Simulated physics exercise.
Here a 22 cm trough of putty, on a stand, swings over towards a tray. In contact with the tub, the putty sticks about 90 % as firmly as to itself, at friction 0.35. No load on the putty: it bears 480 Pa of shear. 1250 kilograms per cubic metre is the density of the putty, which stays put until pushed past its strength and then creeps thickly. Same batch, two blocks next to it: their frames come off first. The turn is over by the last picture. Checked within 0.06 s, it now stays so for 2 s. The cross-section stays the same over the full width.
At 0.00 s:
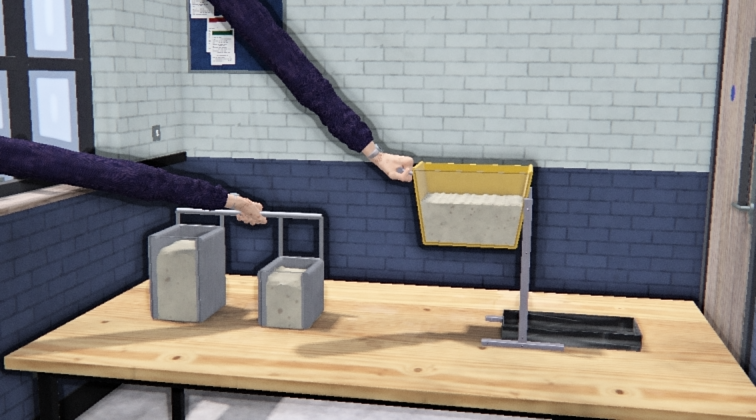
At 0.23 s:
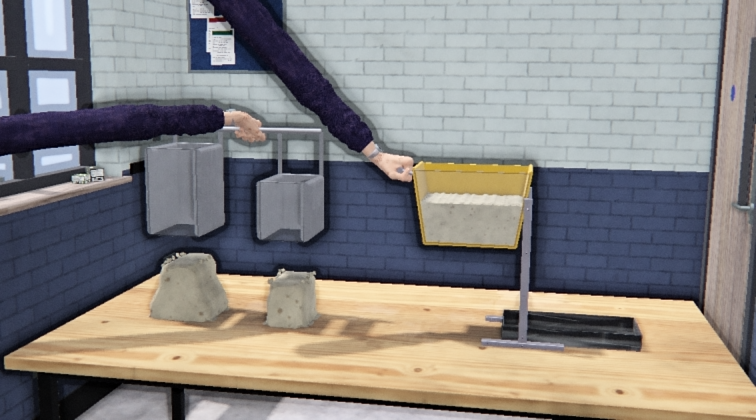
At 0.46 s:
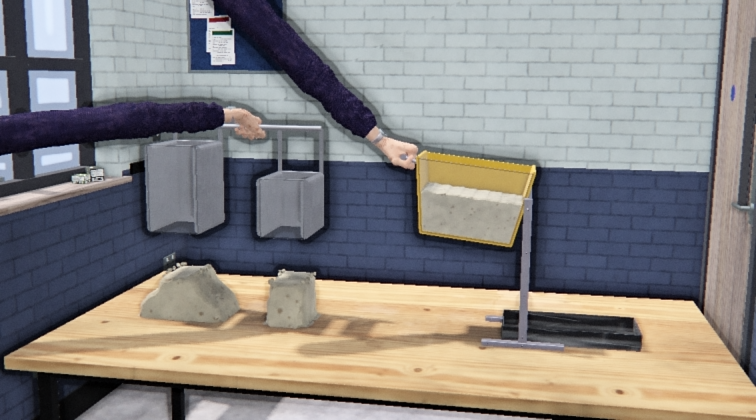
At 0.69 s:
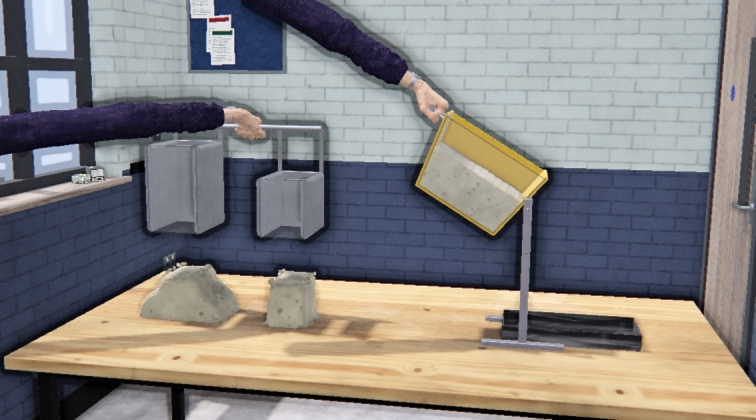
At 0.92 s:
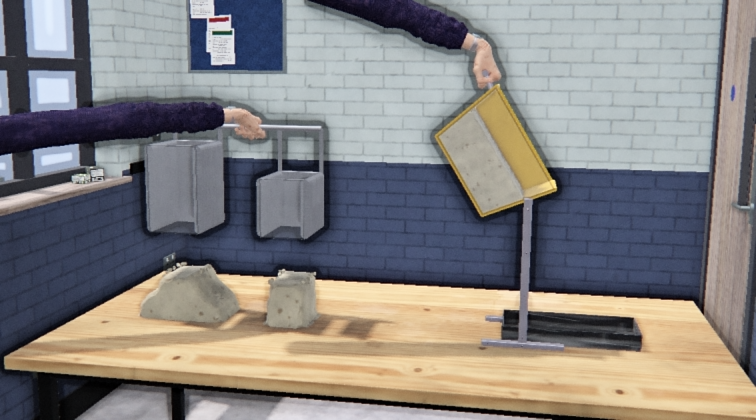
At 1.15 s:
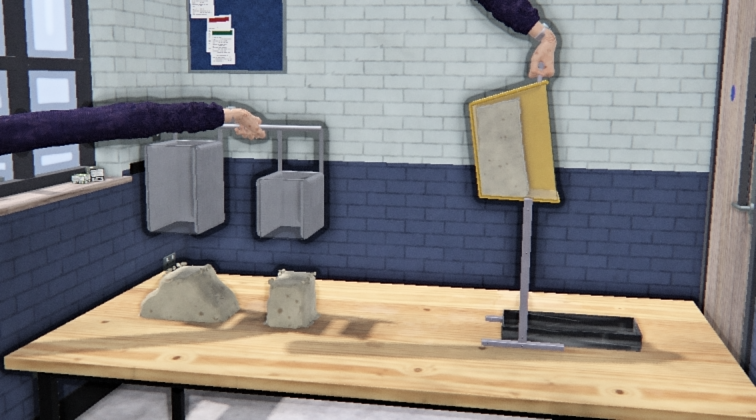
In a brick-walled room, pale above and dark blue below, a still camera looks slightly down on a wooden table. Purple-sleeved arms reach to joined grey boxes around two pale grey lumps at left and a yellow trough of similar material on a stand beside a black tray at right. The boxes lift away, the left lump slumps widely, the smaller barely sags, then a hand swings the trough clockwise nearly upright, its contents staying inside.
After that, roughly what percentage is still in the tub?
Roughly 59 %.
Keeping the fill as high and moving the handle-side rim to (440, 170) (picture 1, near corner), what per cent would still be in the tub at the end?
I'd put it at close to 100 per cent.
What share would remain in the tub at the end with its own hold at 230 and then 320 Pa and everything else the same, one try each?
Respectively 40 % and 50 %.
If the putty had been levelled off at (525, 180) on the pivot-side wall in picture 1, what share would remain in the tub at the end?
It would come to roughly 40 percent.
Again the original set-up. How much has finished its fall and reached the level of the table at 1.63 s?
Down at that time: Approx. 0 %.
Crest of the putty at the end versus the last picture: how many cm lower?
About 17 cm.
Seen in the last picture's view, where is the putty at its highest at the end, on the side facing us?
Roughly at pixel (492, 160).
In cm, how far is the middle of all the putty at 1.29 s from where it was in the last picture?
I'd estimate roughly 5 centimetres.
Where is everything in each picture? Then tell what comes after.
In the first frame, handle-side rim at (416, 169), tilt 0 degrees; highest point of the putty at (440, 202); test blocks 23 cm, 15 cm high (left to right).
In the second frame, handle-side rim at (416, 169), tilt 0 degrees; highest point of the putty at (440, 202); test blocks 18 cm, 14 cm high (left to right).
In the third frame, handle-side rim at (420, 158), tilt 6 degrees; highest point of the putty at (427, 192); test blocks 15 cm, 14 cm high (left to right).
In the fourth frame, handle-side rim at (448, 116), tilt 31 degrees; highest point of the putty at (439, 149); test blocks 15 cm, 14 cm high (left to right).
In the fifth frame, handle-side rim at (497, 88), tilt 58 degrees; highest point of the putty at (469, 113); test blocks 15 cm, 14 cm high (left to right).
In the sixth frame, handle-side rim at (547, 84), tilt 82 degrees; highest point of the putty at (513, 101); test blocks 15 cm, 14 cm high (left to right).
By 1.29 s, the tub is at 82 degrees and holds 100 %.
By 1.46 s, the tub is at 82 degrees and holds 81 %.
By 1.63 s, the tub is at 82 degrees and holds 61 %.
By 1.80 s, the tub is at 82 degrees and holds 59 %.
By 3.15 s, at the end, the tub is at 82 degrees and holds 59 %.
